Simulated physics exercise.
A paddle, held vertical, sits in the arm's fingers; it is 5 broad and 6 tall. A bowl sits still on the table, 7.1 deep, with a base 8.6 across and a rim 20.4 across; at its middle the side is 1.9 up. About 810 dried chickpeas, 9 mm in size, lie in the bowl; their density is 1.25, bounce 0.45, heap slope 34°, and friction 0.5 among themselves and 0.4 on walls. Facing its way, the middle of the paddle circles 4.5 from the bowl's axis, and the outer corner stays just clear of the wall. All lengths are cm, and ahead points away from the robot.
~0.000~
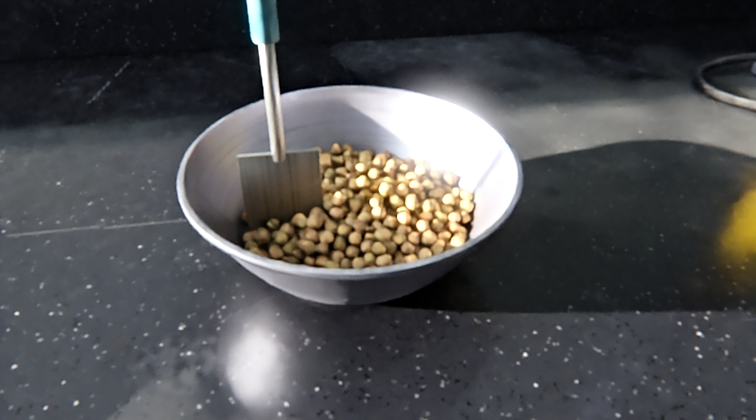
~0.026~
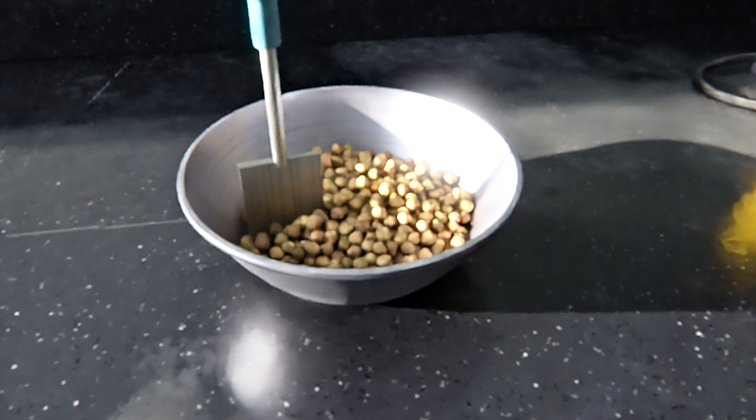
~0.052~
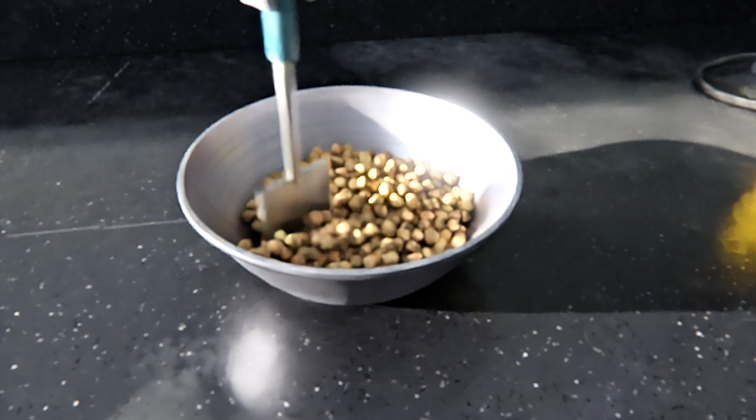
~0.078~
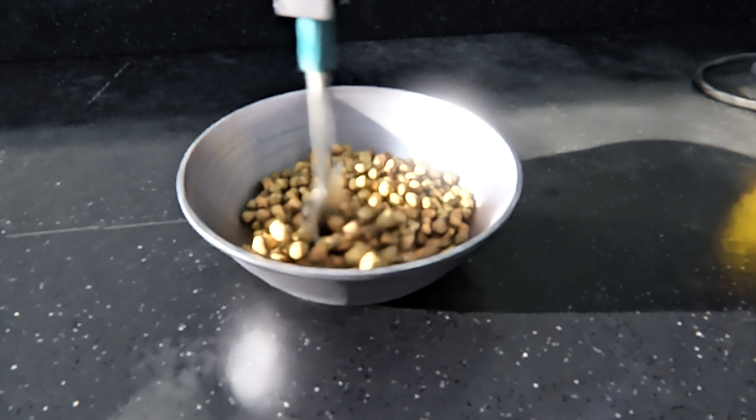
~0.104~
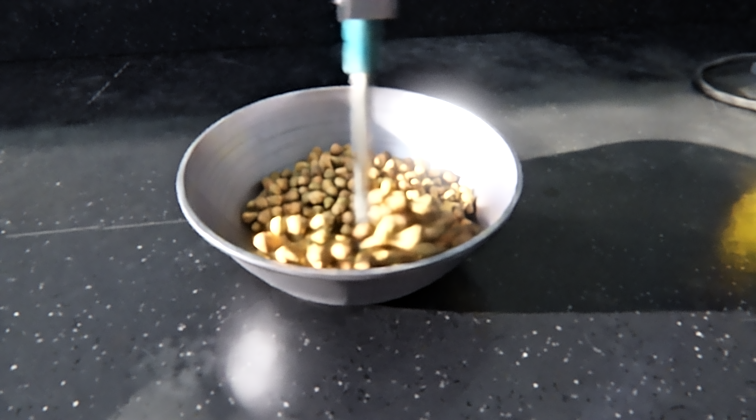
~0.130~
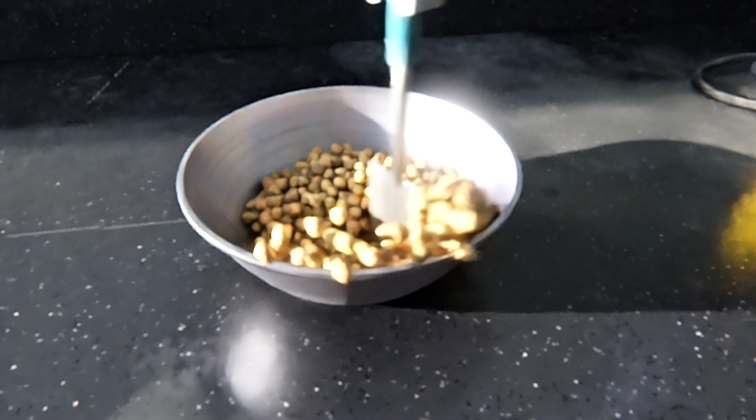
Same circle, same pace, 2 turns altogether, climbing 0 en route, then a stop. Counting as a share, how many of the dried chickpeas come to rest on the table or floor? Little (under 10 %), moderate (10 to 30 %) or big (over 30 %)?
Big.
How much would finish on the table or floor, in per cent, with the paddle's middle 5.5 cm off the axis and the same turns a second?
In that case some 25 %.
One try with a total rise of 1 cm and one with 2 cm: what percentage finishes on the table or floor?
Some 35 and 30 per cent.
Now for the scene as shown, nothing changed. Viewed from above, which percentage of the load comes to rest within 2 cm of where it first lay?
I'd guess close to 10 percent of the load.
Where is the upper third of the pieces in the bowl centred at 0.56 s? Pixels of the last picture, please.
Centre, approx.: (419, 154).
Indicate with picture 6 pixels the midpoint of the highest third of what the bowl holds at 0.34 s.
(246, 178), roughly.
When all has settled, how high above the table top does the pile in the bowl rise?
It reaches some 5.5 cm above the table.
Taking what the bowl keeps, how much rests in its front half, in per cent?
Some 50 per cent.
After 0.34 s, 351° round, highest piece 15 above the table; 595 in the bowl, 81 on the table or floor, 136 in flight or on the tool.
After 0.56 s, 222° round, highest piece 11 above the table; 475 in the bowl, 279 on the table or floor, 58 in flight or on the tool.
After 0.87 s, 0° round, highest piece 6 above the table; 432 in the bowl, 379 on the table or floor, 1 in flight or on the tool.
After 1.57 s, 0° round, highest piece 5 above the table; 432 in the bowl, 380 on the table or floor.
In the end, 432 in the bowl, 380 on the table or floor. That is 47 % on the table or floor.
